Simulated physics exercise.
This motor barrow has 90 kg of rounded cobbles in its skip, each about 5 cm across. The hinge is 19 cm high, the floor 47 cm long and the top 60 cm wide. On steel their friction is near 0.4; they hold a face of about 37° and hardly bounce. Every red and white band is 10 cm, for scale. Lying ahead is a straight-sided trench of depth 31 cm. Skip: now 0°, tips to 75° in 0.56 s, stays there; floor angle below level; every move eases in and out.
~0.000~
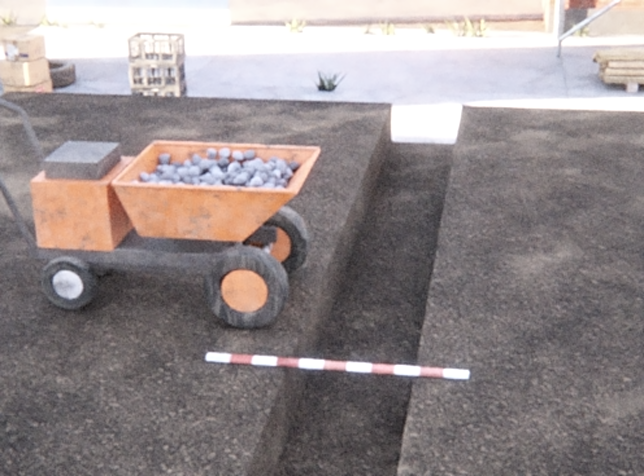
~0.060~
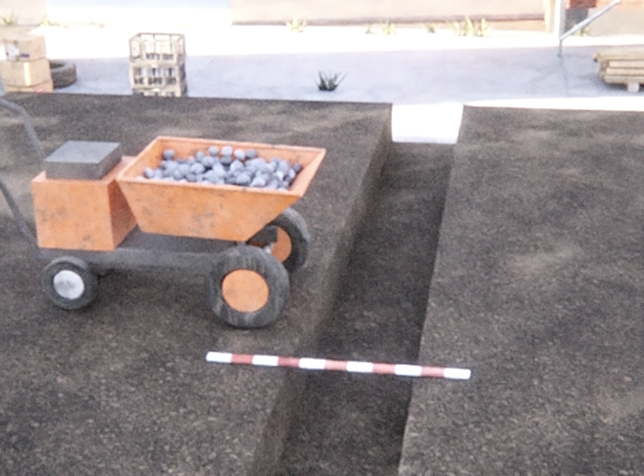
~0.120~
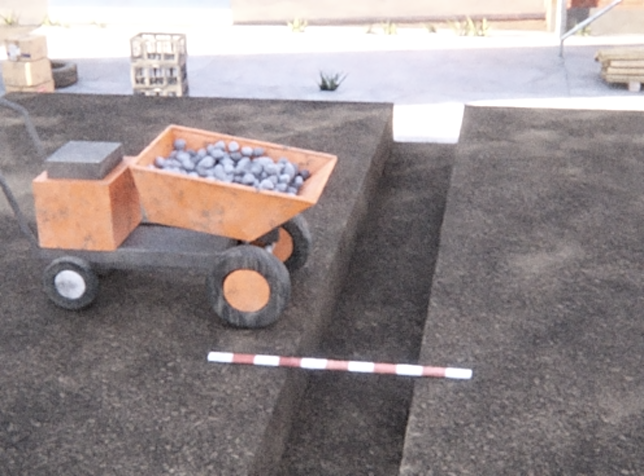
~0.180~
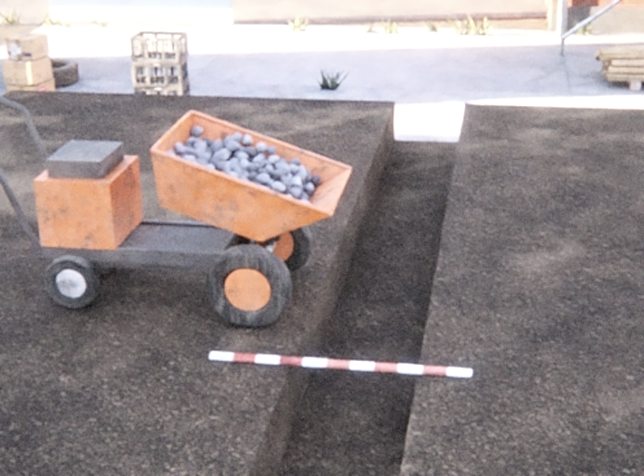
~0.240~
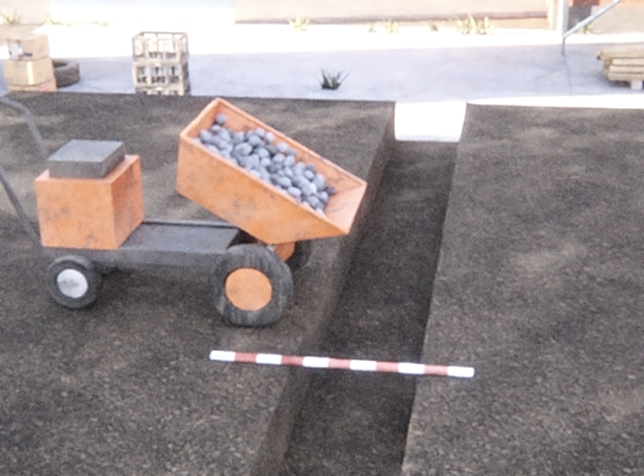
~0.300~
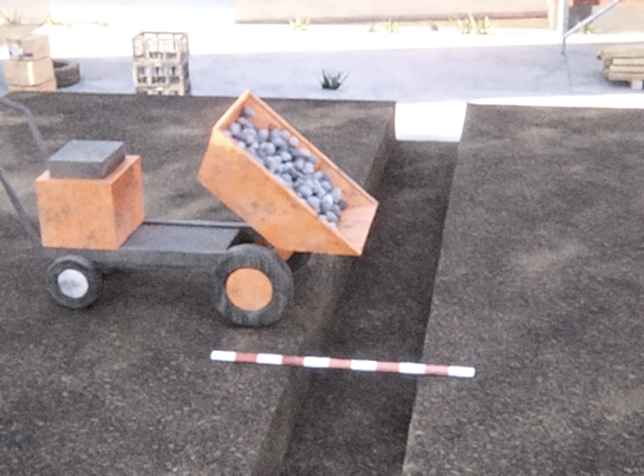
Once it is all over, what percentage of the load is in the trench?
Roughly 75 percent of the load is in the trench.
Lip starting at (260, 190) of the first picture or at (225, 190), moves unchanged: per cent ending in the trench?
Around 100 and then 100 percent.
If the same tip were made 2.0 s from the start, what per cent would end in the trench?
With that timing, about 95 per cent.
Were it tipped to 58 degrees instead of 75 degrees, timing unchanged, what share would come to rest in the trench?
Roughly 65% would end there.
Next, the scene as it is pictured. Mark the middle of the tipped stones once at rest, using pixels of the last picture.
(409, 355).
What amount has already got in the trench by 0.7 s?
About 35 per cent by then.
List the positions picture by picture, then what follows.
In the first picture, lip at (296, 192), floor tilted 0°, highest stones at (250, 161).
In the second picture, lip at (301, 195), floor tilted 2°, highest stones at (239, 159); the stones move at 0.4 m/s on average.
In the third picture, lip at (314, 202), floor tilted 9°, highest stones at (208, 153); the stones move at 0.9 m/s on average.
In the fourth picture, the skip is at 18°, its lip at (331, 214); the top of the load is at (207, 143); the stones move at 1.3 m/s on average.
In the fifth picture, lip at (347, 232), floor tilted 30°, highest stones at (216, 134); the stones move at 1.5 m/s on average.
In the sixth picture, the skip is at 42°, its lip at (360, 254); the top of the load is at (243, 127); the stones move at 1.6 m/s on average.
After 0.4 s the floor is at 63°; 100 % in the skip; the foremost stones are at (361, 254).
After 0.7 s the floor is at 75°; 62 % in the skip, 36 % in the trench, 3 % past the trench; the foremost stones are at (437, 306).
After 1.0 s the floor is at 75°; 0 % in the skip, 75 % in the trench, 25 % past the trench; the foremost stones are at (585, 314).
After 3.0 s the floor is at 75°; 0 % in the skip, 75 % in the trench, 25 % past the trench; the foremost stones are past the picture's edge.
